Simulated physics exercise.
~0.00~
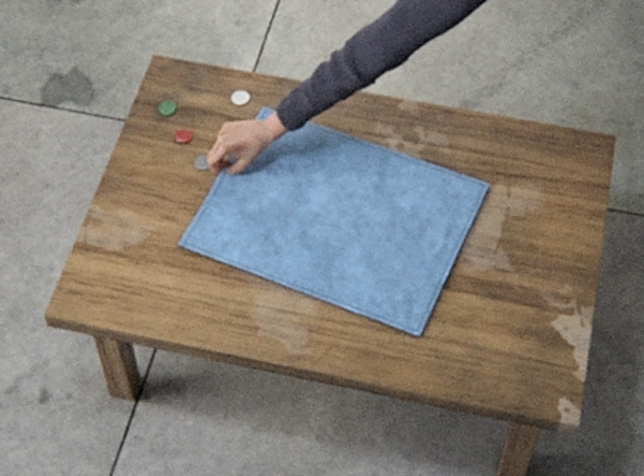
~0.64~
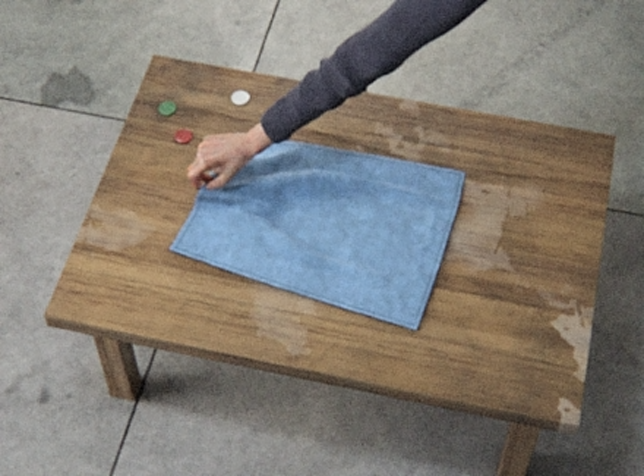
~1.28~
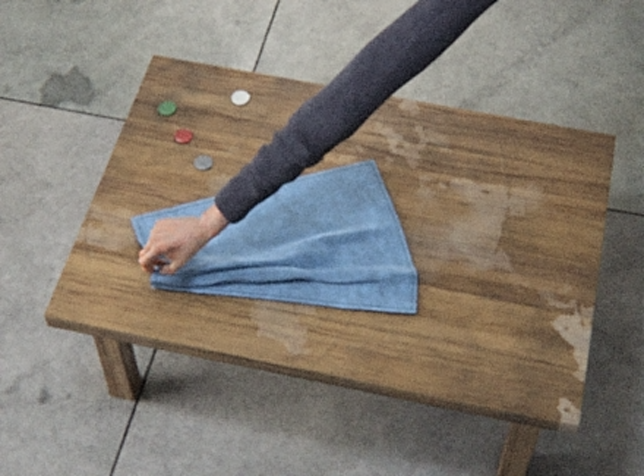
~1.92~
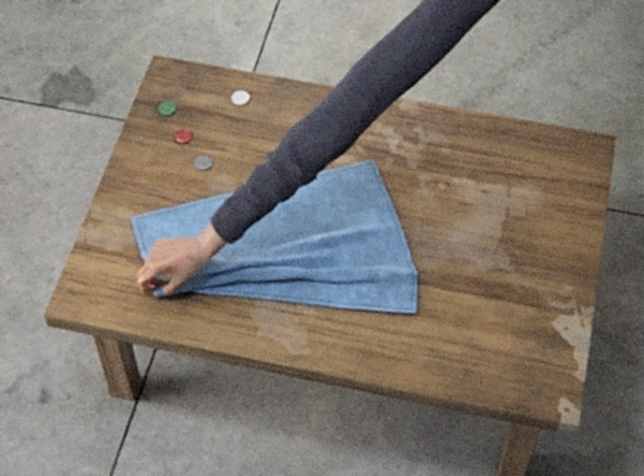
A hand gripped the edge of a blue hand towel on a wooden workbench and dragged it left and down, bunching it into folds, and ended still touching its corner, with the white, green, red and grey discs all left uncovered.
